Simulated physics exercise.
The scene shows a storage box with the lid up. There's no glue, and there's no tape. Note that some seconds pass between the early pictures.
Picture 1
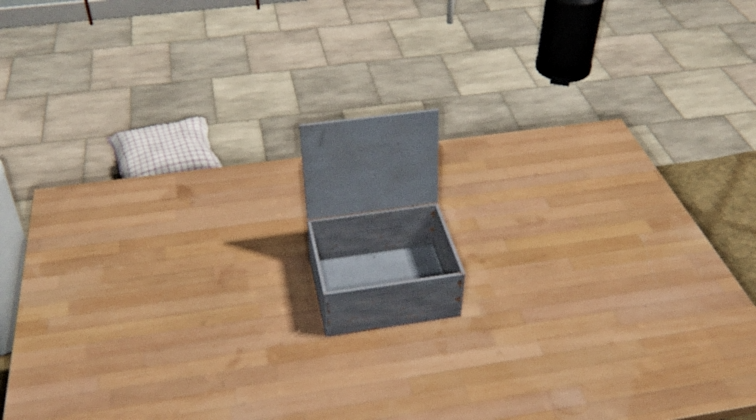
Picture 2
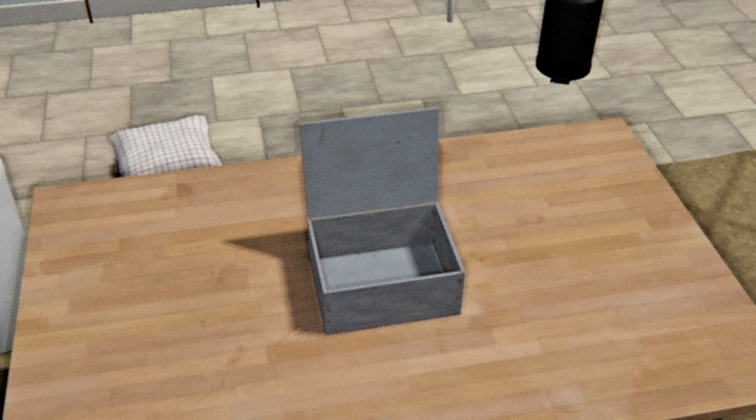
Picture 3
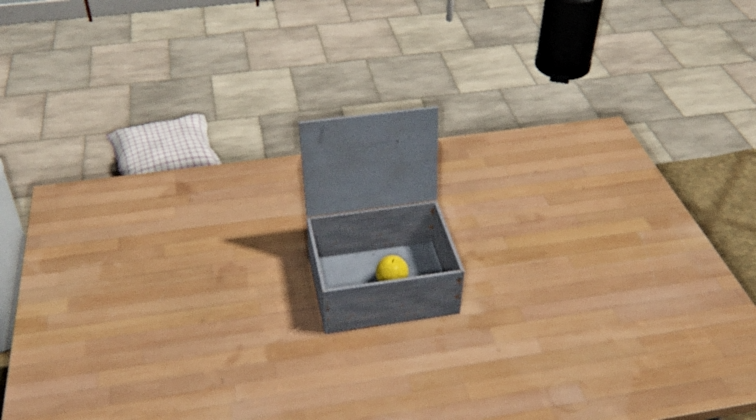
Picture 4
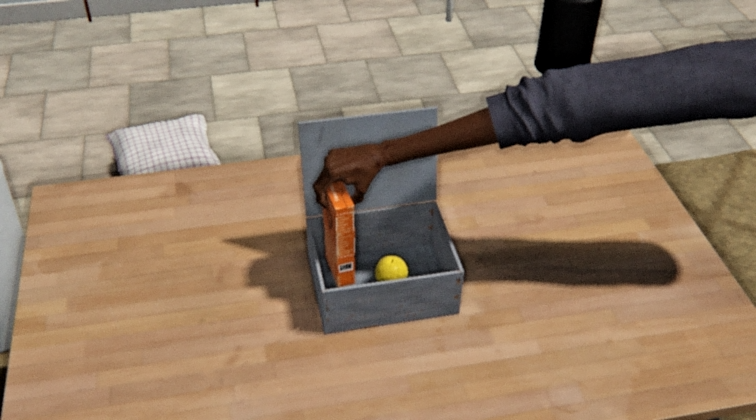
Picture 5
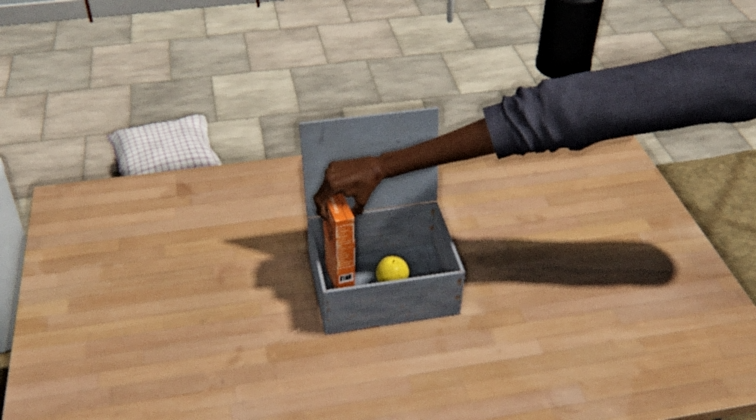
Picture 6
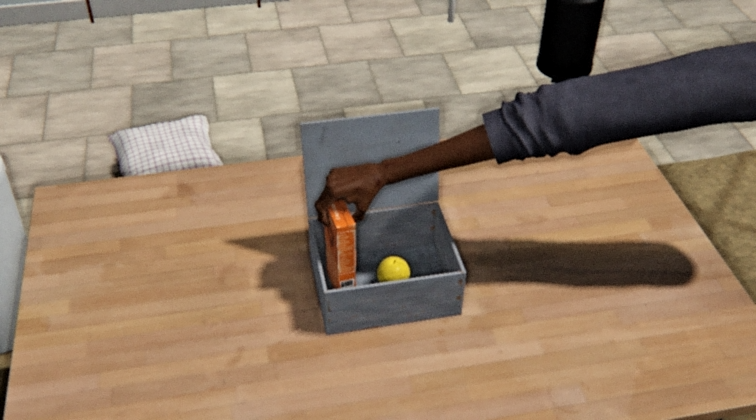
A hand lowers an orange packet into an open gray box beside a yellow ball.
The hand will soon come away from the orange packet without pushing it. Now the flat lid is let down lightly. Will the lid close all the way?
So the box can't be shut in the end.
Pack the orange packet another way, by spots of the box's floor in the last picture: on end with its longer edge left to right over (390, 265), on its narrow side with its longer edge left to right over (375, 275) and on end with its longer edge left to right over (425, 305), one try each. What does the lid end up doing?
First try leaves it partly open, second try leaves it shut, third try leaves it partly open.
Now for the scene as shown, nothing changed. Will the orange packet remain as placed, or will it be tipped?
Simply put, the orange packet gets tilted.
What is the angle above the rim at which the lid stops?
Around 30 degrees.
Then, 1.40 s past the last view, lid 77° above the rim.
Then, 1.80 s past the last view, lid 40° above the rim; orange packet rocked 24° from its first pose near (347, 262).
Finally, lid 29° above the rim; down or leaning hard in the box, orange packet; yellow apple still in place. Final places as the last picture's camera would see them, orange packet near (342, 257).
